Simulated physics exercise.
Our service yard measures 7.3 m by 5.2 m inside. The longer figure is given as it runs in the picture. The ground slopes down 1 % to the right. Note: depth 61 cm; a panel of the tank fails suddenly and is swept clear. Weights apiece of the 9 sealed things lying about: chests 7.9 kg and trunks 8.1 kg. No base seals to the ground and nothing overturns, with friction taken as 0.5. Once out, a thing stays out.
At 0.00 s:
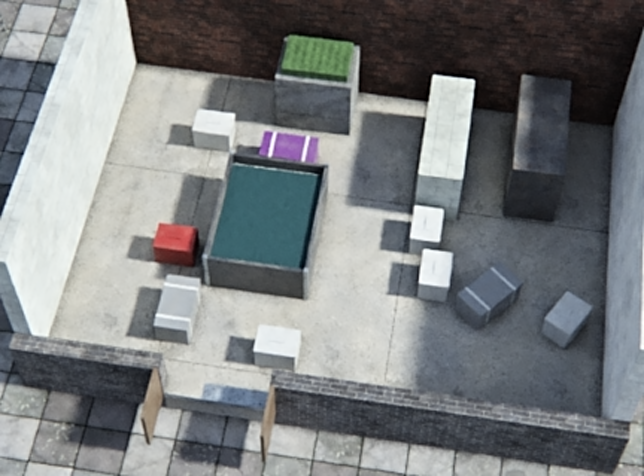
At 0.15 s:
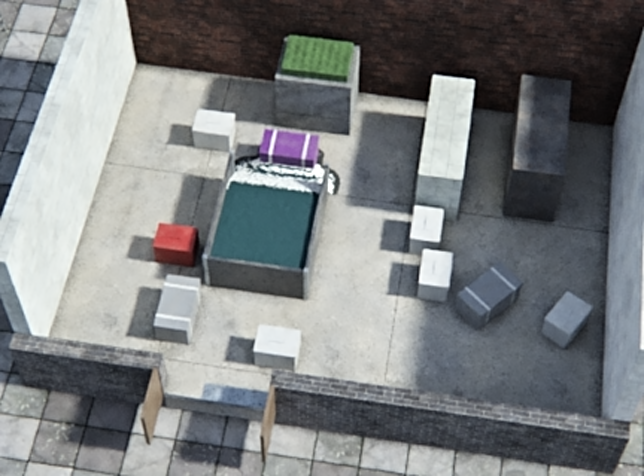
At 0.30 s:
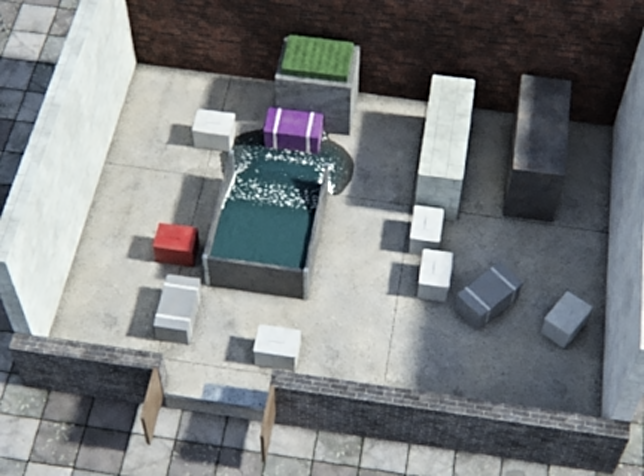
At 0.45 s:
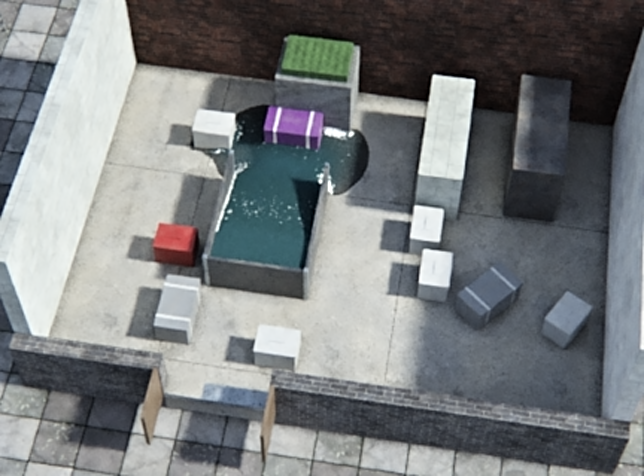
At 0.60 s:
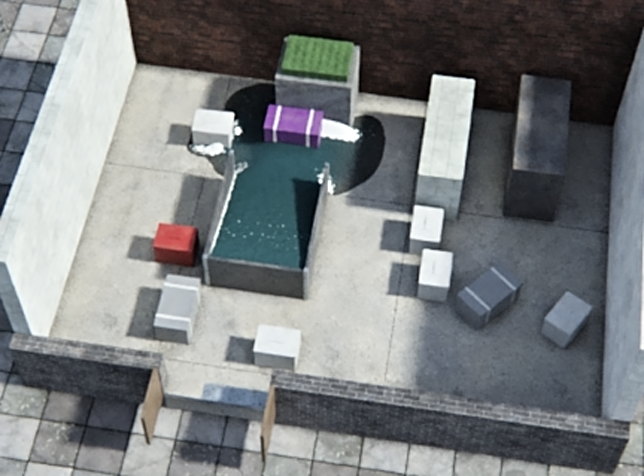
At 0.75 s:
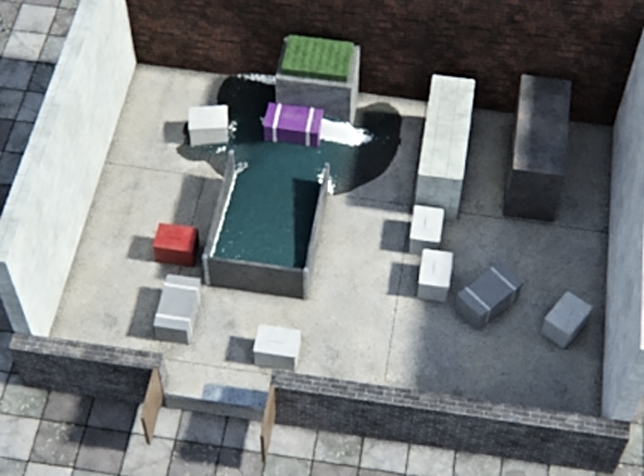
Water burst from the back end of a tank in a walled yard, shoving the purple trunk back a little, then spread across the ground and nudged a white box while the red chest stayed put.
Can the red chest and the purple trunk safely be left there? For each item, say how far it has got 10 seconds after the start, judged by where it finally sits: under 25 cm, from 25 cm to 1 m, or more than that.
Red chest: A long way, purple trunk: A long way.
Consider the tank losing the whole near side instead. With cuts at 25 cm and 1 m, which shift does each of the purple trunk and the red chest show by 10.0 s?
Under that change the purple trunk would sit tight and the red chest would sit tight.
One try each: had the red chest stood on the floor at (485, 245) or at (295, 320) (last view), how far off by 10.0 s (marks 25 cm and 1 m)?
Run one, it remains planted; run two, it gets swept far.
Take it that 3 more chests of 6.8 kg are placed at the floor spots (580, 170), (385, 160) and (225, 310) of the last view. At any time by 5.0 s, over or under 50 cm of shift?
Well, in that order it's lower, higher and lower.
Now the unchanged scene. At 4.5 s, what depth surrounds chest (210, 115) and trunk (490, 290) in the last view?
Depth approx. 3 cm / 0 cm.
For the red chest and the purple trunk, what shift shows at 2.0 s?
Shifts: Around 0 and 80 cm.
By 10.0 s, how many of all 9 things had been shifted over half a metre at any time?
Tally: 6.
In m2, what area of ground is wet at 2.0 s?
Roughly 10.5 m2.
After 2.0 s the red chest is near (175, 237), 0.0 m from its start, aground; the purple trunk is near (253, 106), 0.8 m from its start, afloat; 0 of 9 are out; 2 afloat.
After 4.5 s the red chest is near (181, 249), 0.2 m from its start, aground; the purple trunk is near (132, 107), 2.4 m from its start, afloat; 0 of 9 are out; 1 afloat.
After 7.0 s the red chest is near (156, 293), 0.9 m from its start, afloat; the purple trunk is near (98, 215), 2.9 m from its start, afloat; 0 of 9 are out; 5 afloat.
After 10.0 s the red chest is near (223, 356), 2.0 m from its start, aground; the purple trunk is near (80, 298), 3.7 m from its start, afloat; 0 of 9 are out; 6 afloat.
